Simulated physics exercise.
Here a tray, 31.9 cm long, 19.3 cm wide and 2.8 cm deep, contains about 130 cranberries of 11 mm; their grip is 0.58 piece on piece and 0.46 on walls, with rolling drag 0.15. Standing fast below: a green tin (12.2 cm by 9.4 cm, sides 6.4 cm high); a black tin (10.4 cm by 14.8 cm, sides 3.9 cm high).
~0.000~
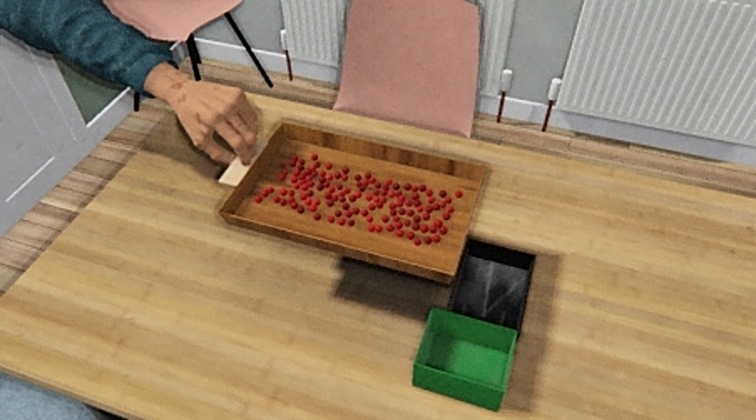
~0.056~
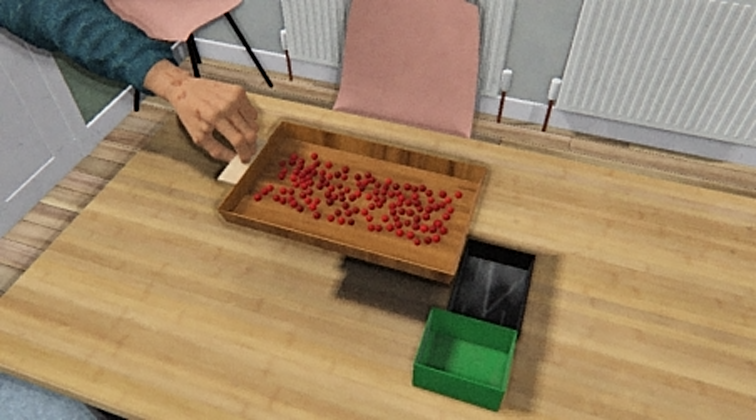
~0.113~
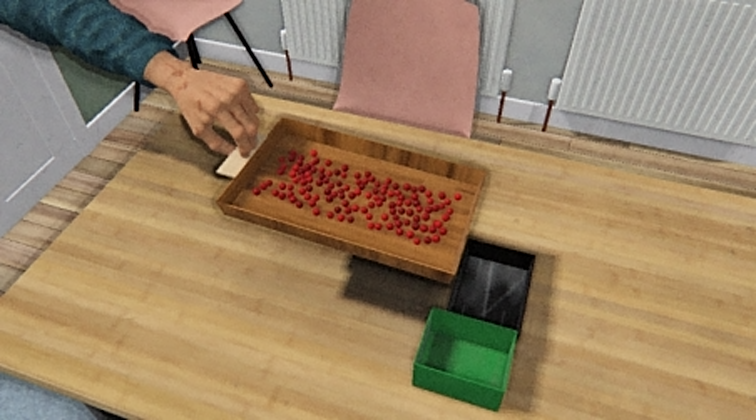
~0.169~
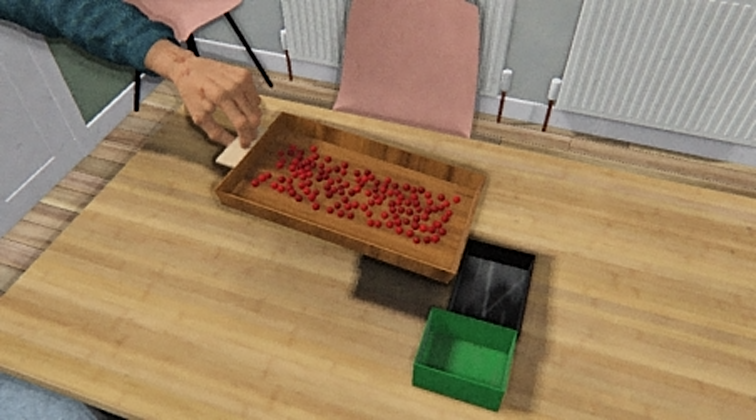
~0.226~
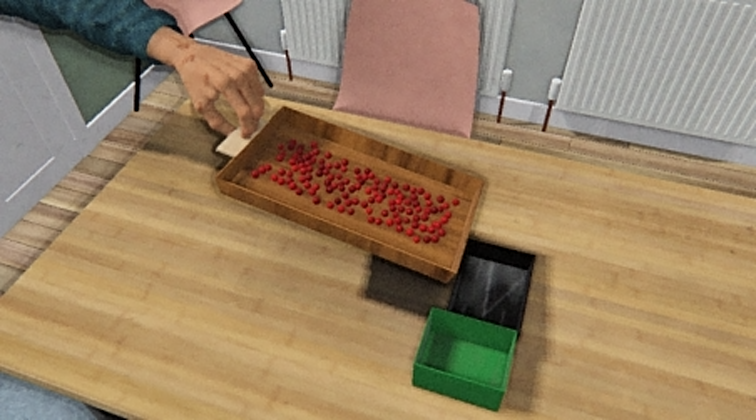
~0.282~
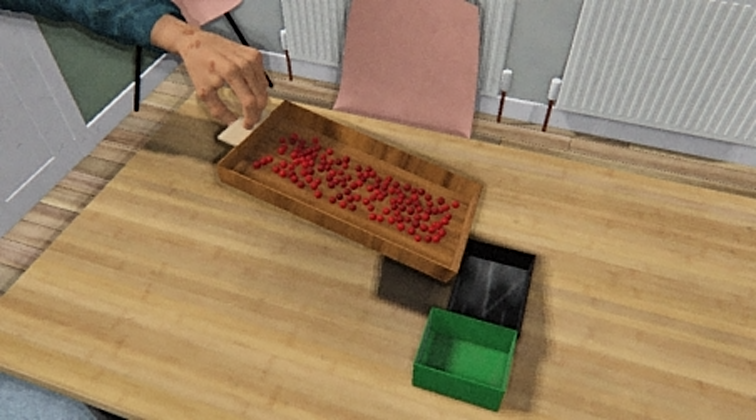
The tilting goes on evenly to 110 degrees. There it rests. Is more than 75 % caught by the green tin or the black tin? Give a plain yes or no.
No.
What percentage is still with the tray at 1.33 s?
Roughly 80 %.
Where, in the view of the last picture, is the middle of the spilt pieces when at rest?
I'd point to about (424, 267).
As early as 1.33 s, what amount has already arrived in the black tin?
0%, roughly.
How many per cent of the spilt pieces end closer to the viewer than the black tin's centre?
Roughly 30 percent.
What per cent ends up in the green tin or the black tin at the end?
I'd put it near 0 per cent.
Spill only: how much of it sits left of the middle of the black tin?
Around 100 percent of the spill.
After 0.69 s, tilt 51 degrees; tray 100 %; middle of all pieces on or above the table near (413, 194).
After 1.02 s, tilt 78 degrees; tray 90 %, outside 10 %; middle of all pieces on or above the table near (414, 211).
Then, at 1.33 s, tilt 103 degrees; tray 80 %, outside 15 %; middle of all pieces on or above the table near (412, 225).
Then, at 1.63 s, tilt 110 degrees; outside 95 %; middle of all pieces on or above the table near (424, 265).
By 2.3 s all is still; outside 100 %.
